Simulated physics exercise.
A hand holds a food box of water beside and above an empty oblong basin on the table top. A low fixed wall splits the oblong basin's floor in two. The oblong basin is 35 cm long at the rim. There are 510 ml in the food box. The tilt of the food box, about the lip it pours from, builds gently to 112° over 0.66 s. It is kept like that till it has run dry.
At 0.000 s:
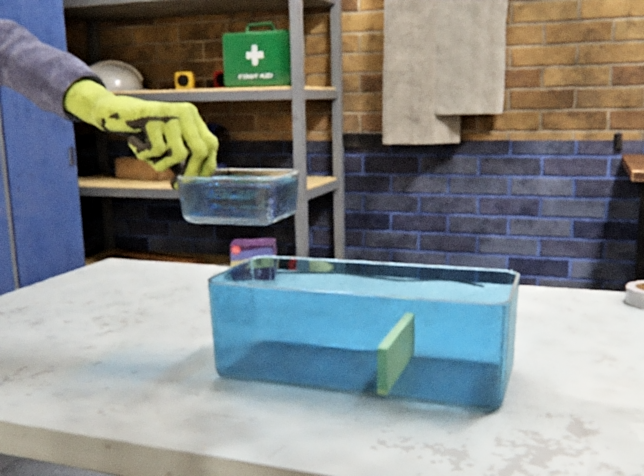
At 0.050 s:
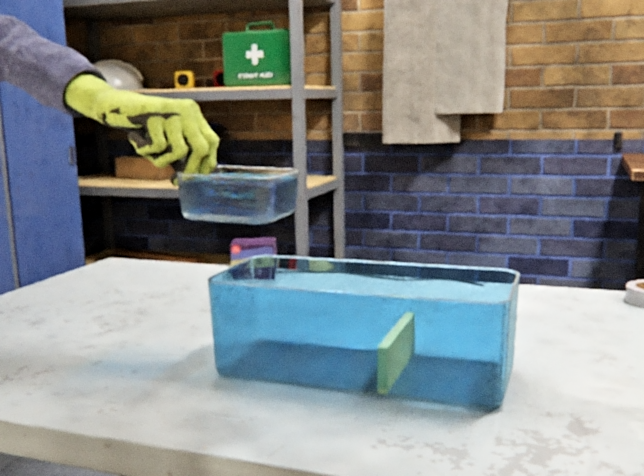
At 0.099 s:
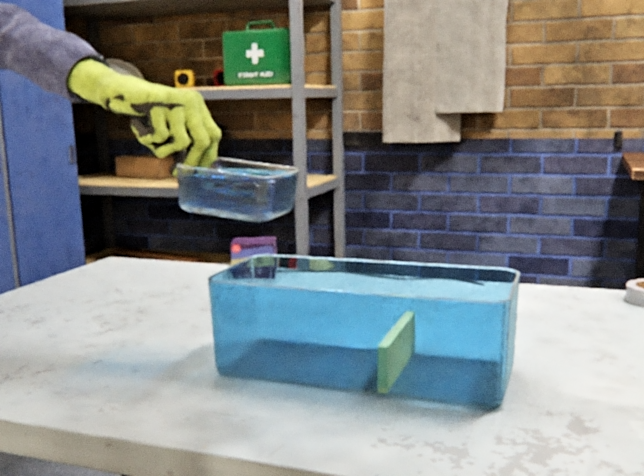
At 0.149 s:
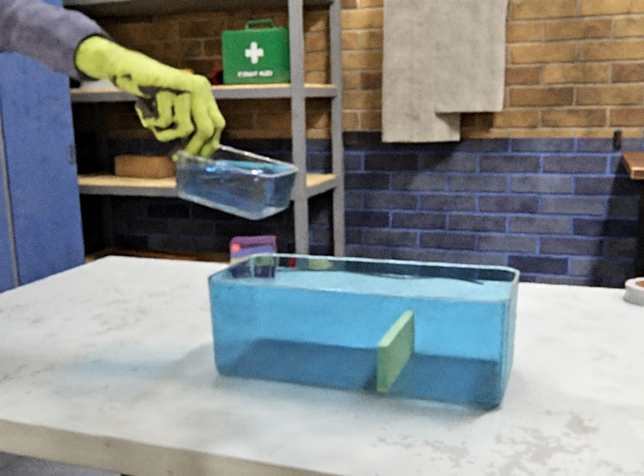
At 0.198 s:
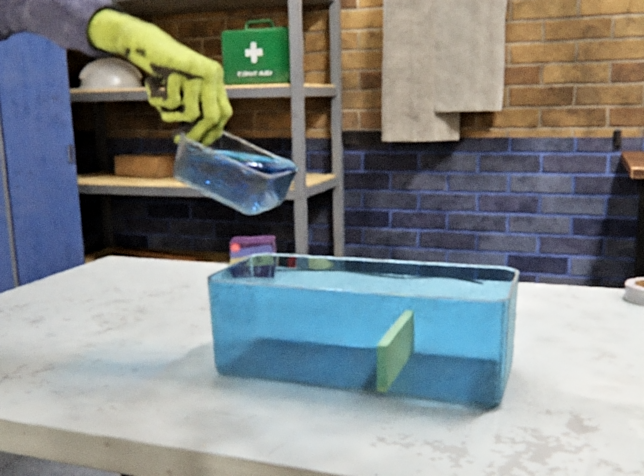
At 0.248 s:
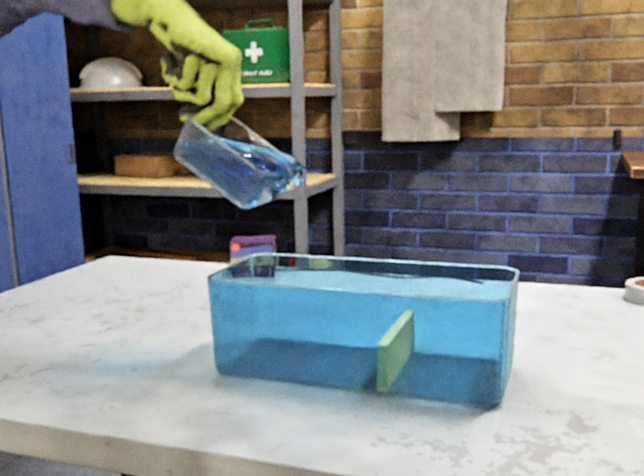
In the video, a yellow-green gloved hand holds a clear food box of water above and beside a blue oblong basin on a table, then gradually tilts it to the right, the water inside shifting toward the lowered edge.
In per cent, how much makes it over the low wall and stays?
The far part has some 12 per cent.
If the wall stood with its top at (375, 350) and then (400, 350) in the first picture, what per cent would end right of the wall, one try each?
First 65, then 30 per cent.
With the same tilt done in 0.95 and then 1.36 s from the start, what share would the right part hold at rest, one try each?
In turn about 5 and 0 per cent.
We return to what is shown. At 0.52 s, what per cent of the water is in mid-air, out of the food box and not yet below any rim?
Near 62 in a hundred.
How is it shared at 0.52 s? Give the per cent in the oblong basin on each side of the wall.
Left about 28, right about 0.
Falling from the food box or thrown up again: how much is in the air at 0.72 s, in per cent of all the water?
About 4 per cent.
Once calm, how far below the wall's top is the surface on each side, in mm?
Some 40 mm on the left and 52 mm on the right.
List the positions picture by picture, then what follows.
Tilt 0°; pouring edge (287, 176); surface from (199, 180) to (287, 182); the oblong basin's rim runs from (232, 270) to (514, 289); the wall's top is at (398, 330), in the first picture.
Tilt 2°; pouring edge (287, 176); surface from (198, 178) to (287, 180), in the second picture.
Tilt 6°; pouring edge (287, 175); surface from (198, 173) to (287, 175), in the third picture.
Tilt 14°; pouring edge (286, 174); surface from (197, 165) to (287, 170), in the fourth picture.
Tilt 23°; pouring edge (285, 174); surface from (196, 155) to (288, 169); 4 per cent is over the edge, in the fifth picture.
Tilt 35°; pouring edge (285, 174); surface from (195, 140) to (281, 161); 9 per cent is over the edge, in the sixth picture.
After 0.52 s the tilt is 100° and 11 per cent is still to pour, 27 is left of the wall and 0 right of it.
After 0.72 s the tilt is 112° and 0 per cent is still to pour, 85 is left of the wall and 11 right of it.
After 0.93 s the tilt is 112° and 0 per cent is still to pour, 83 is left of the wall and 11 right of it.
After 1.16 s the tilt is 112° and 0 per cent is still to pour, 85 is left of the wall and 11 right of it.
In the end 84 per cent lies left of the wall, 12 right of it and 4 outside.
